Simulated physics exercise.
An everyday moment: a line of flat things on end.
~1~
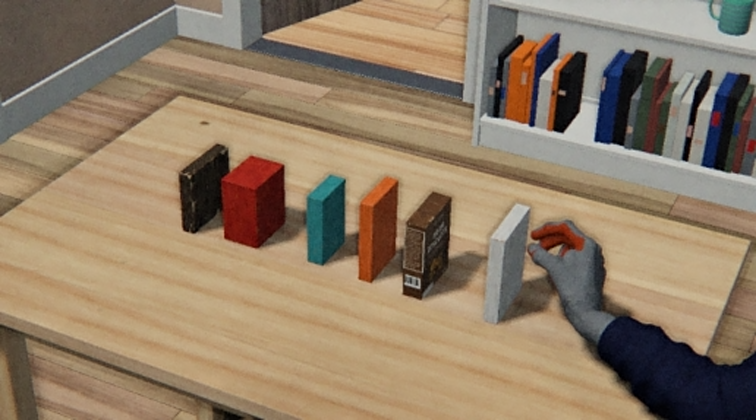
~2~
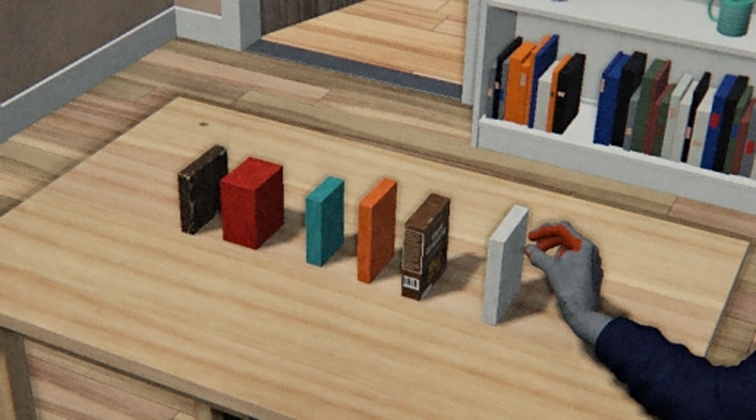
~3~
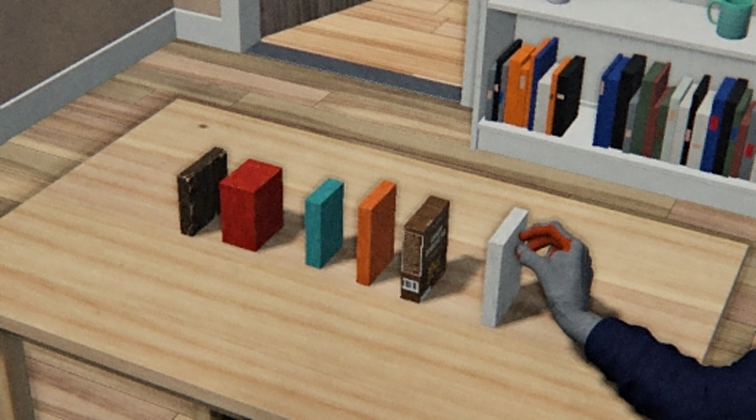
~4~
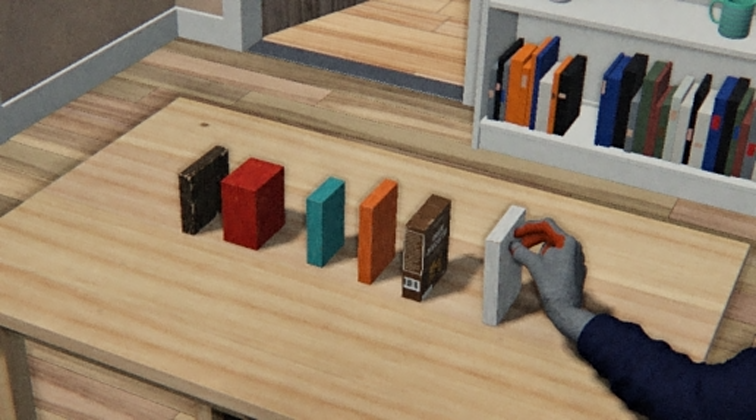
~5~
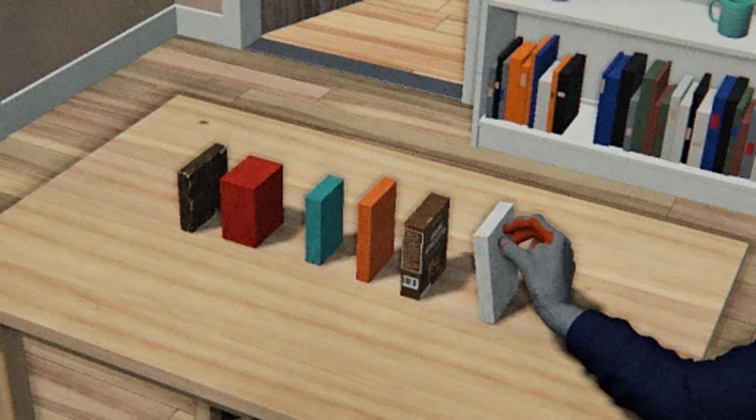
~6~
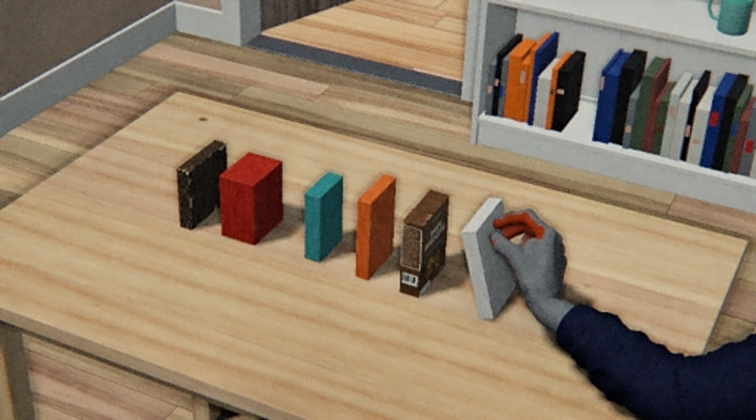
Six upright blocks and book-like objects stand in a spaced row across a pale wooden table, seen from above at an angle, with a bookshelf behind. From left to right they are dark brown, thick red, turquoise, orange, patterned brown and white. A gray hand in a dark blue sleeve reaches in from the right and tilts the white board slightly leftward, while the others stay upright and the view wobbles faintly.
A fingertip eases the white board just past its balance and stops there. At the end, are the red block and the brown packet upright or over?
The red block is still upright, the brown packet falls over.
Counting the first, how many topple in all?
In all, 4.
Then, 0.30 s after the last picture, white board 70° over; brown packet tipped 34° from how it was near (398, 237); orange block tipped 14° from how it was.
Then, 0.50 s after the last picture, white board 77° over; brown packet tipped 67° from how it was near (378, 244); orange block tipped 60° from how it was; turquoise board tipped 51° from how it was.
At rest, tipped over on the table, brown packet, orange block and turquoise board; red block in place. Seen from the same camera at the end, red block near (237, 194), brown packet near (376, 245).
